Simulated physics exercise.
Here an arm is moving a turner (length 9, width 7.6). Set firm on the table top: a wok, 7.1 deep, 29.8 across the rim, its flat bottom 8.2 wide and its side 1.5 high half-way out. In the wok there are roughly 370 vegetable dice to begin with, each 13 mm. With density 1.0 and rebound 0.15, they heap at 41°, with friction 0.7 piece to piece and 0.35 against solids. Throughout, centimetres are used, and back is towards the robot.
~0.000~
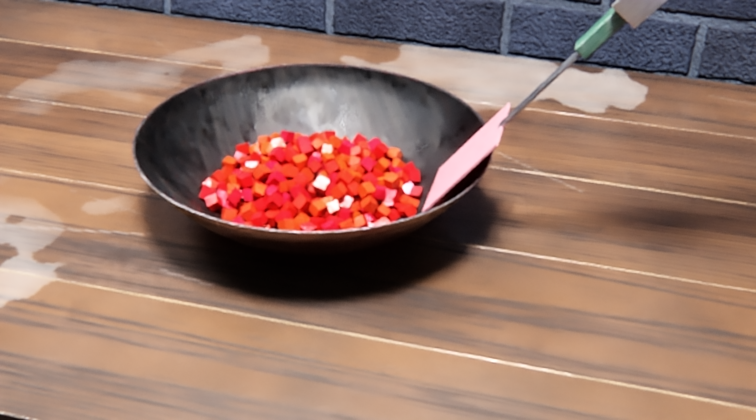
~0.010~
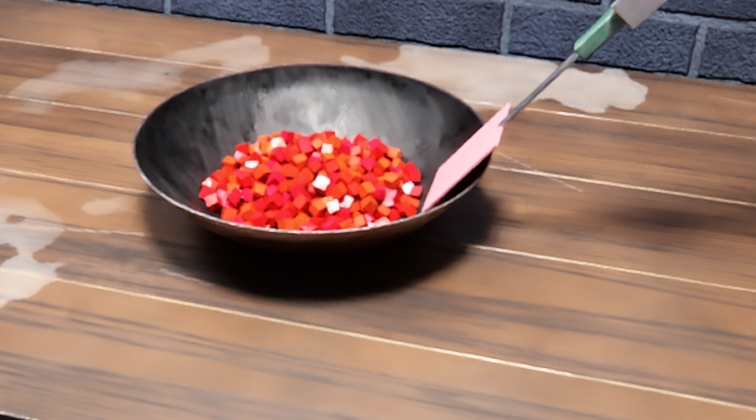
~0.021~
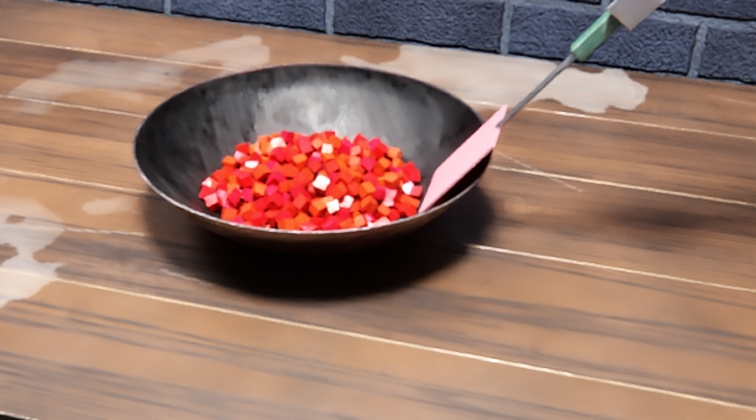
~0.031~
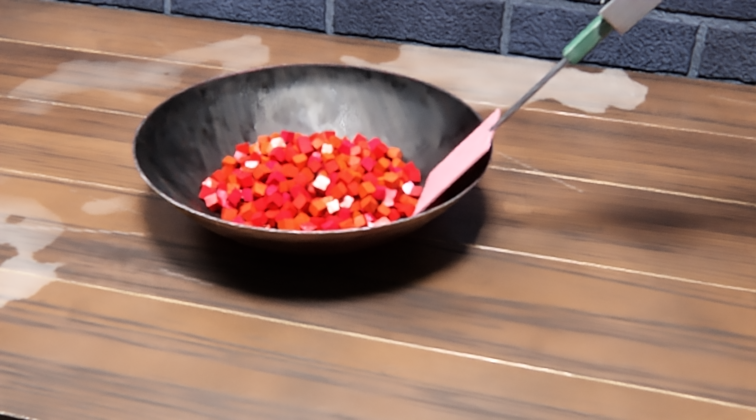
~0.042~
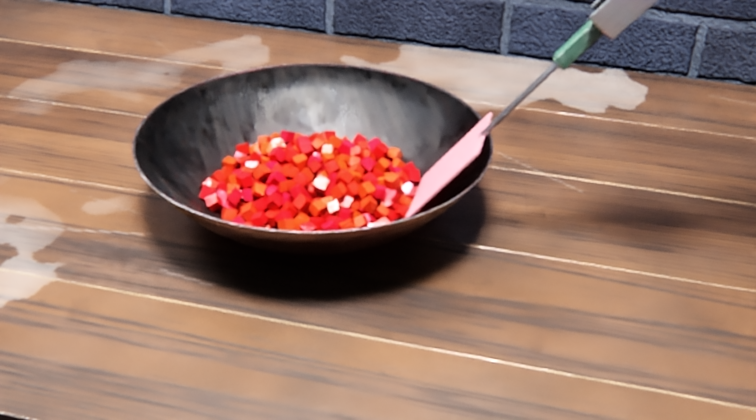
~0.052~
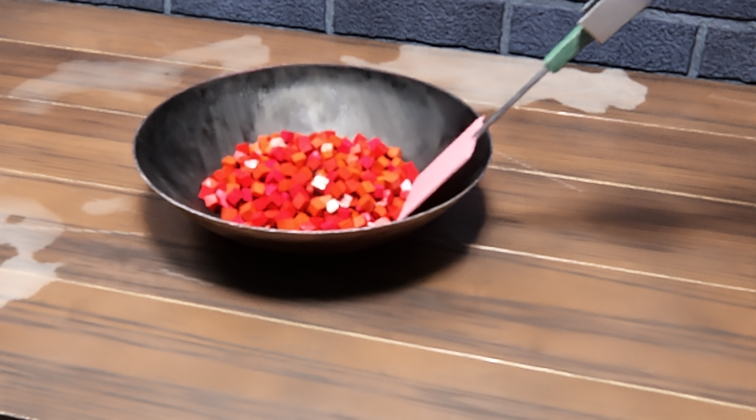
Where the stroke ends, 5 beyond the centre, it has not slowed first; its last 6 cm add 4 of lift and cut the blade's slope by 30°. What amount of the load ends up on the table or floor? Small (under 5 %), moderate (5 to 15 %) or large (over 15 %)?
Small.
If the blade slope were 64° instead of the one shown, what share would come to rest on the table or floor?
Near 0 %.
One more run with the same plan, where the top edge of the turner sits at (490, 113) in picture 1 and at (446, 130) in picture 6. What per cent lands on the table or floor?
Around 5 per cent finishes on the table or floor.
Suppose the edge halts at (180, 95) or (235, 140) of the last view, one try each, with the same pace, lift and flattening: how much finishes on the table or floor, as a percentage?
Respectively some 40 and 5 percent end on the table or floor.
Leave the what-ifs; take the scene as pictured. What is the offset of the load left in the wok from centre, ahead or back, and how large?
Offset forward: Around 5.5 cm.
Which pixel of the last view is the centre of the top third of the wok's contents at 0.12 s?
It sits at about (262, 163).
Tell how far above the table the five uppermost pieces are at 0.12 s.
Roughly 5 centimetres.
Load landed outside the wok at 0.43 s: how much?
Roughly 0 percent of it.
After 0.12 s, sloping 53°, highest piece 6 above the table; 374 in the wok.
After 0.20 s, sloping 42°, highest piece 7 above the table; 374 in the wok.
After 0.43 s, sloping 23°, highest piece 8 above the table; 374 in the wok.
After 1.48 s, sloping 23°, highest piece 8 above the table; 374 in the wok.
In the end, 374 in the wok. That is 0 % on the table or floor.
